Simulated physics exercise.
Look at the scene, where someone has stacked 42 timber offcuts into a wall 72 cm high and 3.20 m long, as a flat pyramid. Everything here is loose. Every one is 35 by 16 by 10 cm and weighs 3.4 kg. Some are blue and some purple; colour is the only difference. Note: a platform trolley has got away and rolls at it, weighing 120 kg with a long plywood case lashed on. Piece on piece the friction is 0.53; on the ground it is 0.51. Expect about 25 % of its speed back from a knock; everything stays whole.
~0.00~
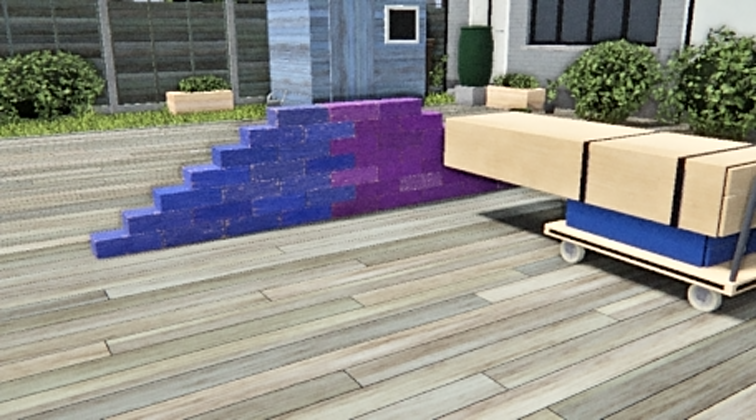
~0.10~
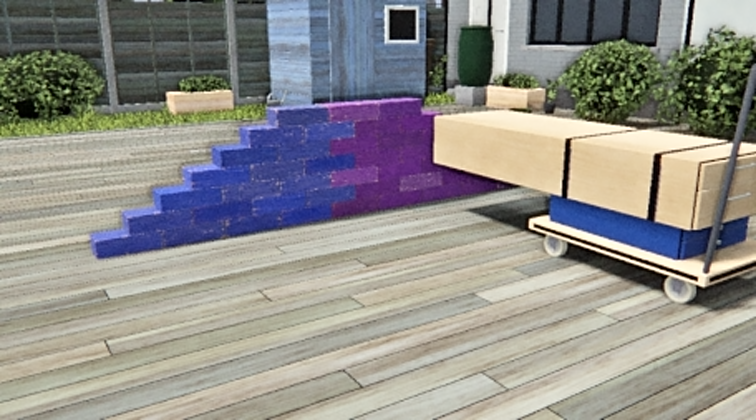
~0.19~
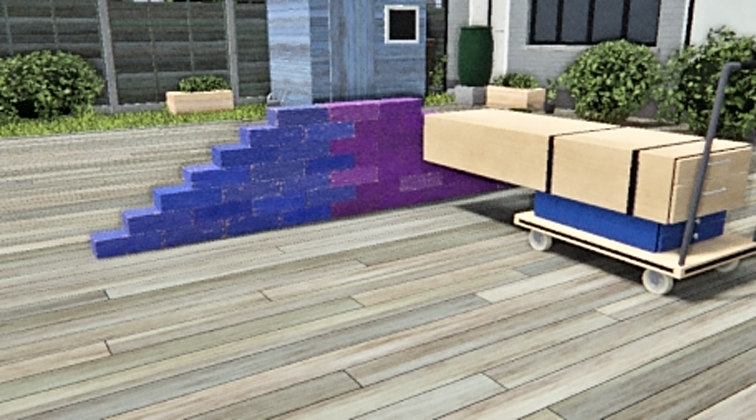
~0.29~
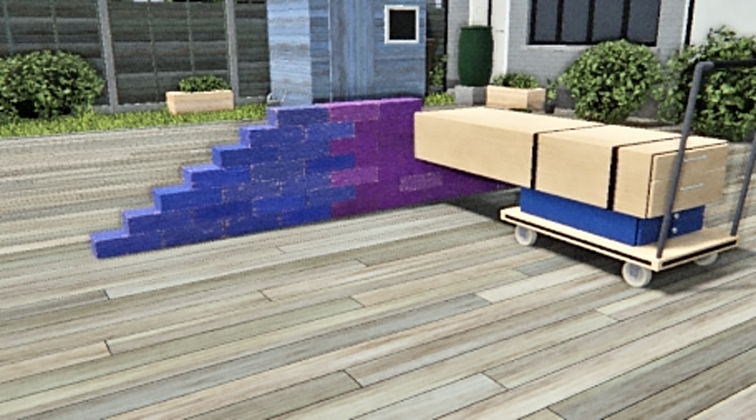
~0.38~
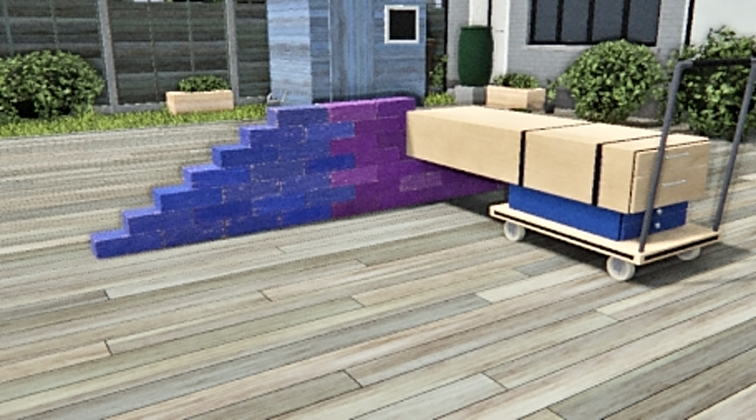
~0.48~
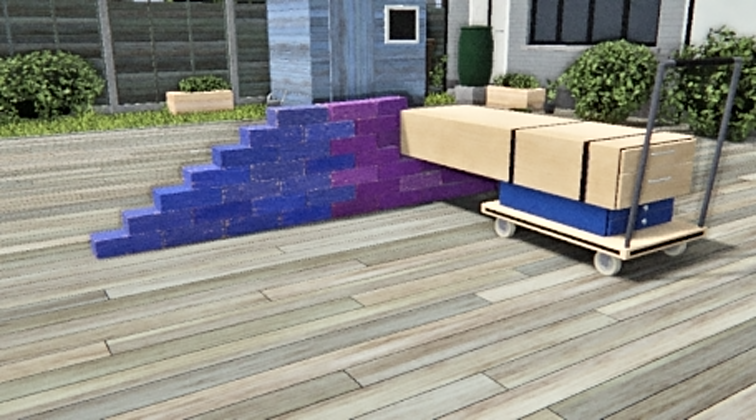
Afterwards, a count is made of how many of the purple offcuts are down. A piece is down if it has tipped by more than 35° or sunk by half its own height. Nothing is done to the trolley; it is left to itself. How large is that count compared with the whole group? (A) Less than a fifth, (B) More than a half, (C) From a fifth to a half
Option C: From a fifth to a half.
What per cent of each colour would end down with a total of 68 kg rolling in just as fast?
Result: Blue 0 and purple 30 in a hundred.
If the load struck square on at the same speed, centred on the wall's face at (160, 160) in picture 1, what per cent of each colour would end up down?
Down at the end: Blue 20 percent, purple 0 percent.
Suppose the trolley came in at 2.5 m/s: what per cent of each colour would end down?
Result - blue: 0%; purple: 50%.
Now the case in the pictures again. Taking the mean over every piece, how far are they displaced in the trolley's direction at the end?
Roughly 10 cm.
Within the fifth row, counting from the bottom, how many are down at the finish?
The answer for that row is 2.
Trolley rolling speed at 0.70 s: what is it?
Speed: Close to 0.7 m/s.
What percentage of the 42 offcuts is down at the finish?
20 per cent.
Around 0.70 s, load 30 cm past the wall's line, still rolling; 6 of the 23 purple offcuts down (6 of 42 in all colours); top purple offcut tipped 26°, 57 mm lower.
Around 1.08 s, load 55 cm past the wall's line, still rolling; 8 of the 23 purple offcuts down (8 of 42 in all colours); top purple offcut on its side.
Finally (2.7 s), load 99 cm past the wall's line, stopped; 8 of the 23 purple offcuts down (8 of 42 in all colours); top purple offcut on its side; top blue offcut unmoved. That is 35 per cent. Seen by the last camera, middles, top purple offcut near (274, 183), top blue offcut near (298, 116).
